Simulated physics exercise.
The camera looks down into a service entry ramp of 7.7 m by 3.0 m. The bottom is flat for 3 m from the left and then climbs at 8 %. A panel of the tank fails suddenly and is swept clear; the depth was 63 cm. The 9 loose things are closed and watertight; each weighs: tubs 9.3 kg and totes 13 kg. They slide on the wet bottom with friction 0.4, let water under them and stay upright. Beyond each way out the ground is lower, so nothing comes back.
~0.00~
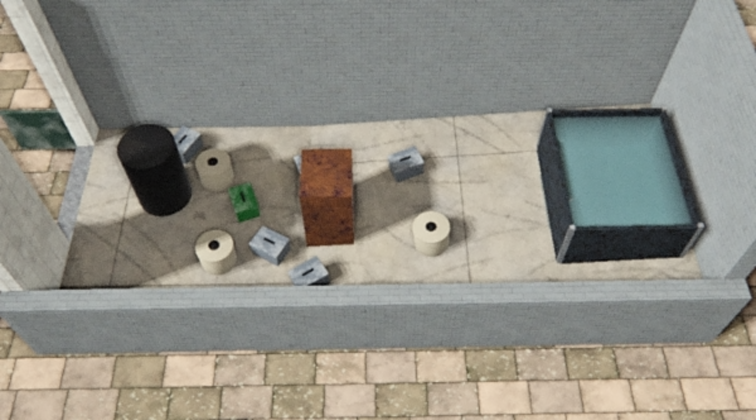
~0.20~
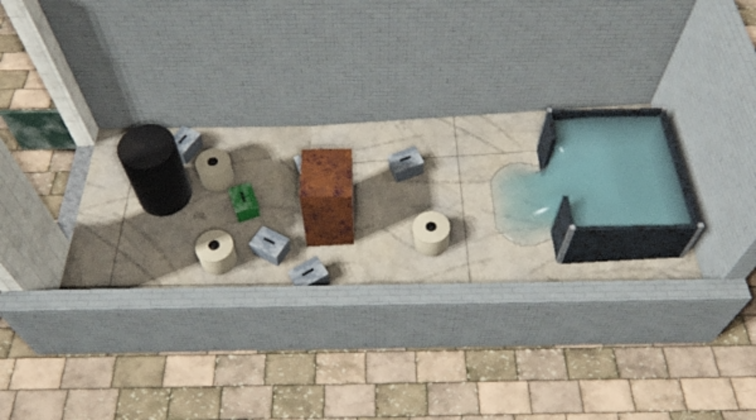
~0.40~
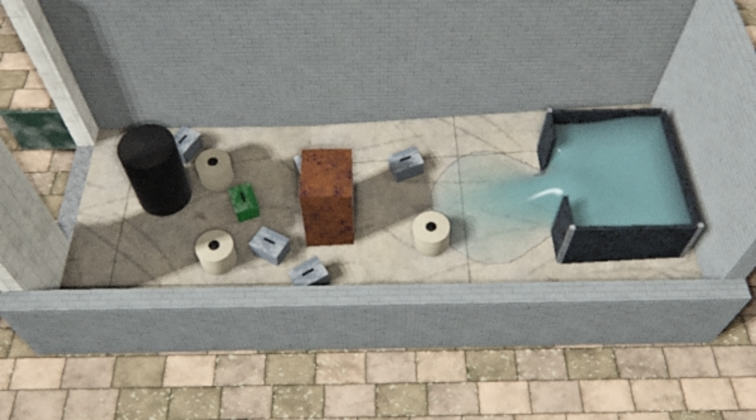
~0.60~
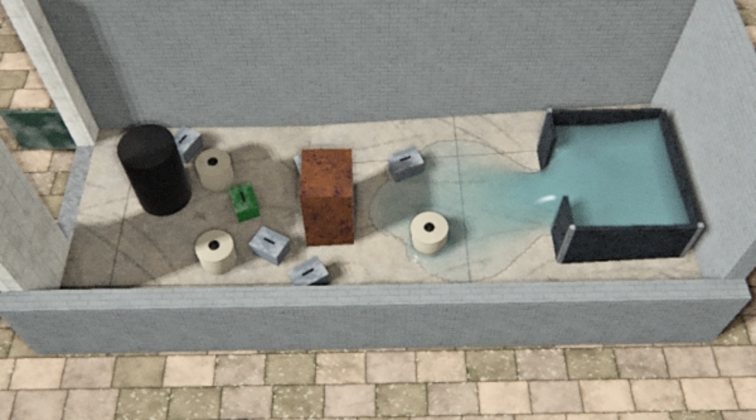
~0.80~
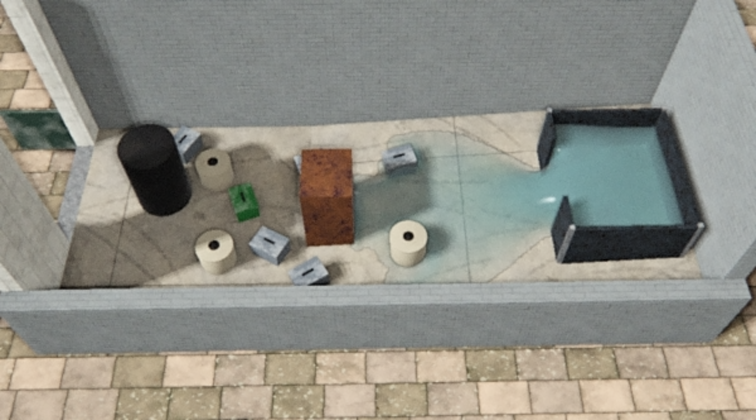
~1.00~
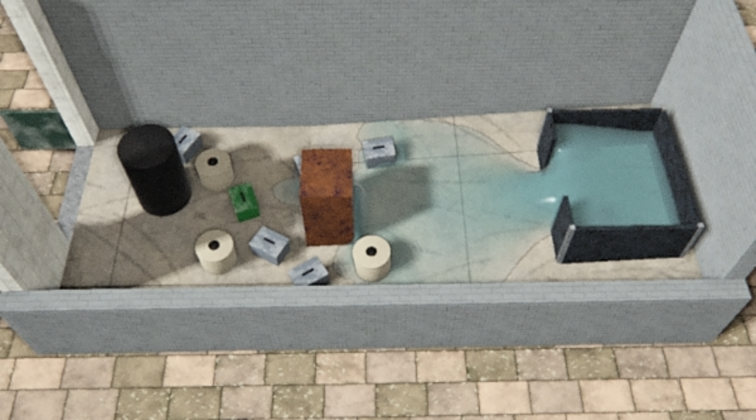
A tank of water bursting open on its left side, water spreading left across the floor and shifting a pale tub and grey tote.
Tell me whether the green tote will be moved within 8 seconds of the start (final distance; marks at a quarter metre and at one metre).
The green tote stays put.
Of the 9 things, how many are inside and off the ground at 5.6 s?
2 of them.
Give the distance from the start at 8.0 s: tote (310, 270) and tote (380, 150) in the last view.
In that order: Washed out, washed out.
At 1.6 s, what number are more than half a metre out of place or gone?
By then 4.
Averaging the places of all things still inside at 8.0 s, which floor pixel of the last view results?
Around (213, 228).
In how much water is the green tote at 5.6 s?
Roughly 5 cm.
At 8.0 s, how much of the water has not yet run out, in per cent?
About 60 per cent.
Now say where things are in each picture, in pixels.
The green tote at (243, 197) rests on the ground; 2.3 m2 under water; 0 of 9 have shifted, in the first frame.
The green tote at (243, 197) rests on the ground; water covers 3.1 m2; 0 of 9 have shifted, in the second frame.
The green tote at (243, 197) rests on the ground; 4.3 m2 under water; 0 of 9 have shifted, in the third frame.
The green tote at (243, 197), on the bottom; water covers 5.6 m2; 0 of 9 have shifted, in the fourth frame.
The green tote at (243, 197) rests on the ground; water covers 7.1 m2; 2 of 9 have shifted, in the fifth frame.
The green tote at (243, 197), on the bottom; water covers 8.6 m2; 2 of 9 have shifted, in the sixth frame.
After 1.6 s the green tote is near (238, 200), 0.1 m from its start, aground; 0 of 9 are out; 2 afloat.
After 3.6 s the green tote is near (236, 205), 0.1 m from its start, aground; 1 of 9 are out; 5 afloat.
After 5.6 s the green tote is near (236, 205), 0.1 m from its start, aground; 5 of 9 are out; 2 afloat.
After 8.0 s the green tote is near (240, 205), 0.1 m from its start, aground; 5 of 9 are out; 2 afloat.
